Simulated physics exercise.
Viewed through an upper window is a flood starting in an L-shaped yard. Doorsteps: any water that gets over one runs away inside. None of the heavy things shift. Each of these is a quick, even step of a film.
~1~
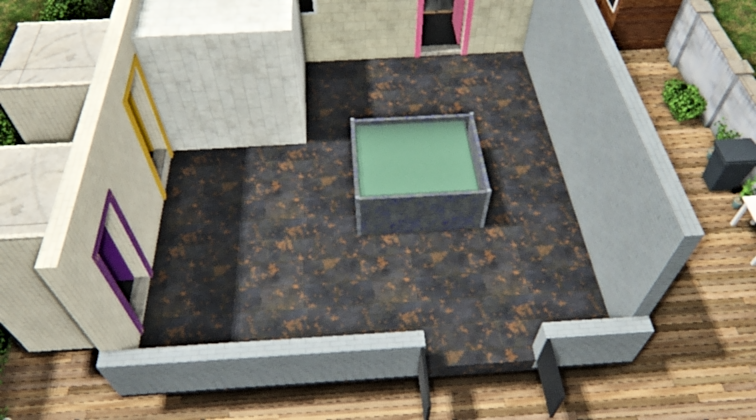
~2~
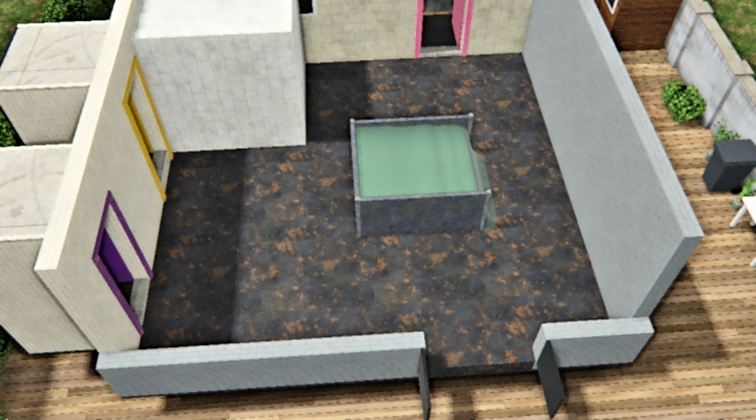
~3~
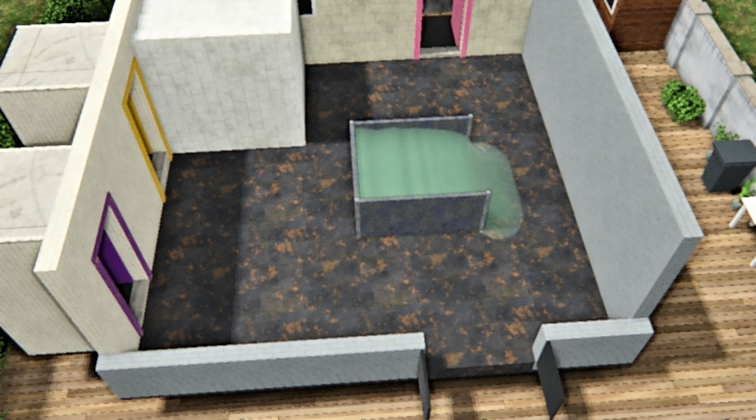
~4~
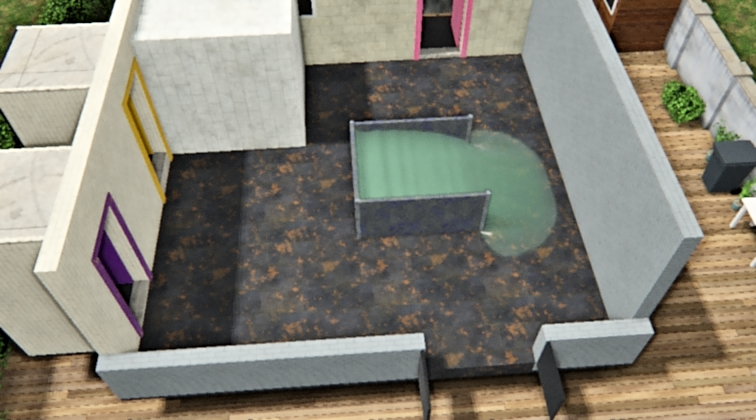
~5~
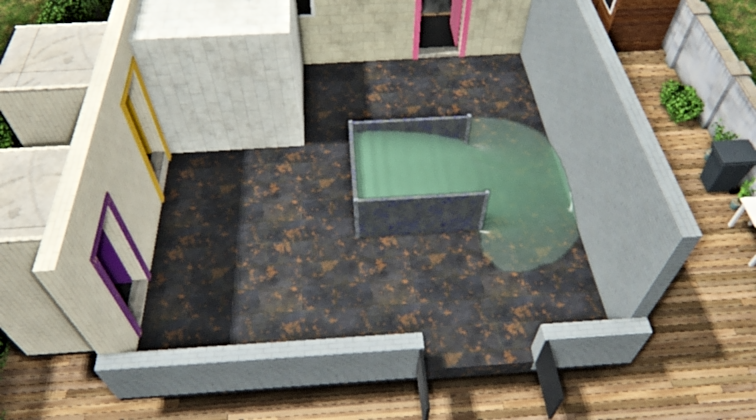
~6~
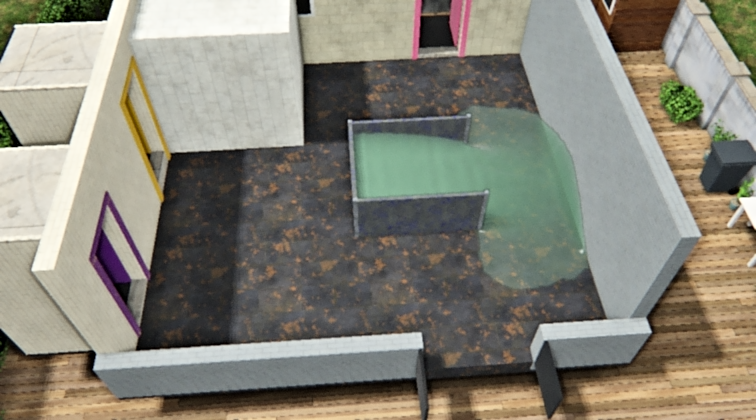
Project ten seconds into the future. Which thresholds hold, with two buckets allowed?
At the end, the pink door receives more than two buckets, the yellow door receives no more than two buckets, the purple door receives more than two buckets.
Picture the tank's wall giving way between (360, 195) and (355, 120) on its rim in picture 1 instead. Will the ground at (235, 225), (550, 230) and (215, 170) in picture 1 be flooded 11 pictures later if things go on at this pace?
First soaked through, second kept bare, third soaked through.
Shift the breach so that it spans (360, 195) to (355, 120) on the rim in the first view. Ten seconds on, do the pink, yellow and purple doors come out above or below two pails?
At the doors, pink never reaches it, yellow crosses the line and purple crosses the line.
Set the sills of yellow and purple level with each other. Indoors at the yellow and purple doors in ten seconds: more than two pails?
Well, the yellow door comes in under the cap, while the purple door comes in under the cap.
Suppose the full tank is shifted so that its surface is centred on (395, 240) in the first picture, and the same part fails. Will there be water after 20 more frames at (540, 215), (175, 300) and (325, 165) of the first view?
Soaked, bone-dry, bone-dry.
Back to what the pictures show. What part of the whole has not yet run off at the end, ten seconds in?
Estimate: 82 %.
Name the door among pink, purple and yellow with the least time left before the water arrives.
Answer: The pink one.
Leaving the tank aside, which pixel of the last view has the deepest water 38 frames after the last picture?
About at (311, 65).
A moment on, water covers 20 % of the floor; the pink door not reached, the yellow door not reached, the purple door not reached.
Next, water covers 30 % of the floor; the pink door wet at the sill, nothing in, the yellow door not reached, the purple door not reached.
Then, water covers 55 % of the floor; the pink door over two buckets in, the yellow door not reached, the purple door not reached.
Later, water covers 90 % of the floor; the pink door far over two buckets in, the yellow door not reached, the purple door over two buckets in.
In the end, water covers 100 % of the floor; the pink door far over two buckets in, the yellow door wet at the sill, nothing in, the purple door far over two buckets in.
